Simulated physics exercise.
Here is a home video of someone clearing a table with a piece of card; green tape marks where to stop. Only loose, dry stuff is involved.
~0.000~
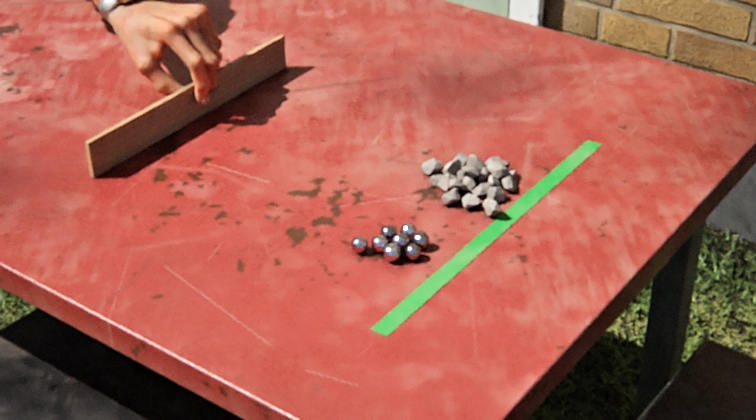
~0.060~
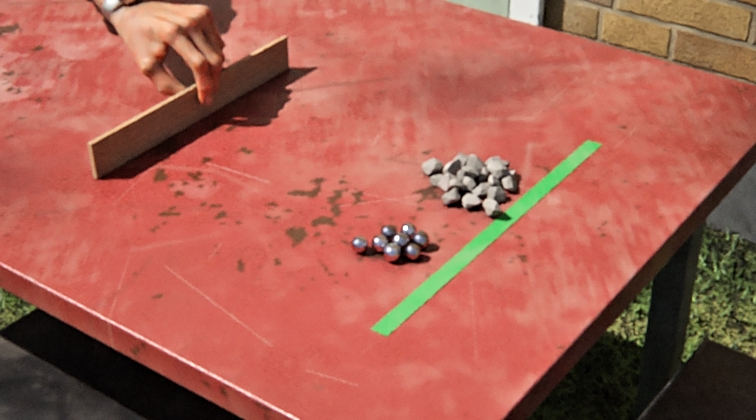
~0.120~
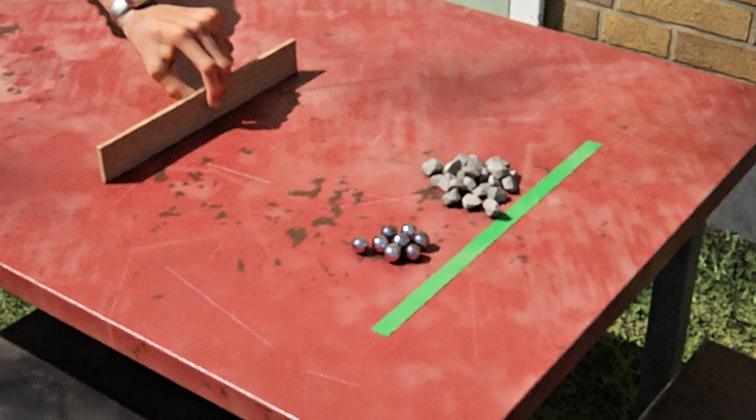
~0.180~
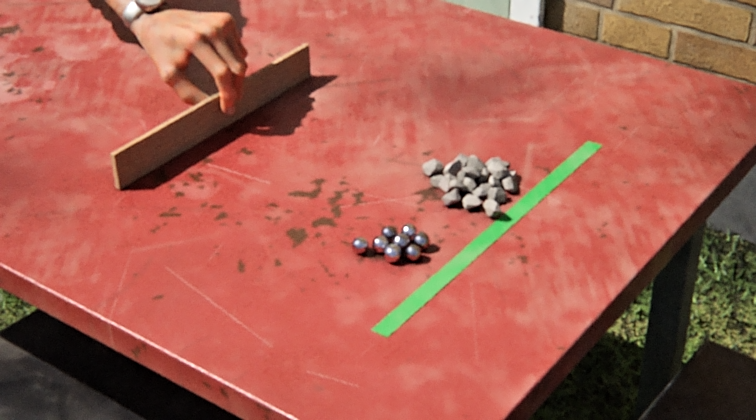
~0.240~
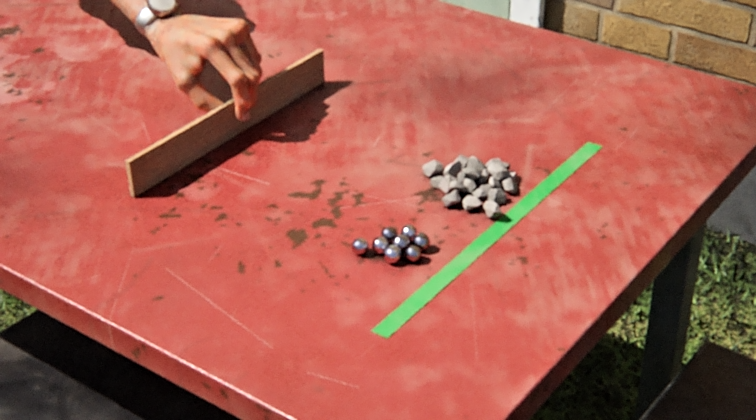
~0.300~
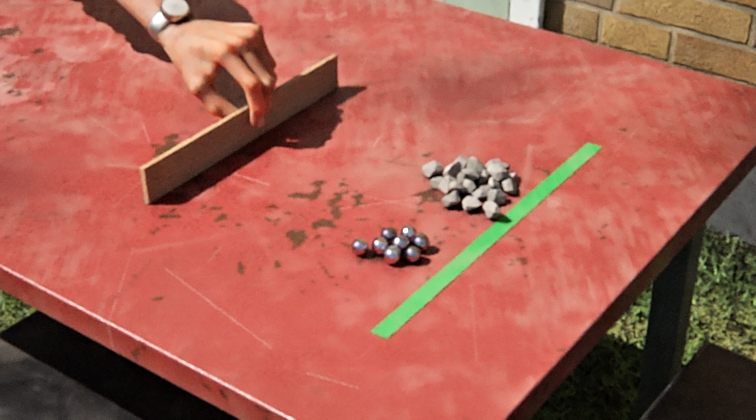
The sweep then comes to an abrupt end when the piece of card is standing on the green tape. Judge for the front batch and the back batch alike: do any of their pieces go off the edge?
Outcome: Front batch: Spillage; back batch: No spillage.
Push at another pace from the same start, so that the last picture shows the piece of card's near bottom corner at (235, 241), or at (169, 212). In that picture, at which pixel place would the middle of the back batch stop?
Around (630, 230) for one pace and around (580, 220) for the other, in that order.
Around 0.76 s, piece of card still moving, near (371, 152); front batch all on the table, its front near (413, 254); back batch all on the table, its front near (493, 211).
Around 1.24 s, piece of card stopped at the green tape; front batch all on the table, its front near (476, 305); back batch all on the table, its front near (609, 223).
Around 1.52 s, piece of card stopped at the green tape; front batch all on the table, its front near (539, 353); back batch all on the table, its front near (613, 224).
Finally (2.0 s), piece of card stopped at the green tape; front batch all over the edge; back batch all on the table, its front near (613, 224).
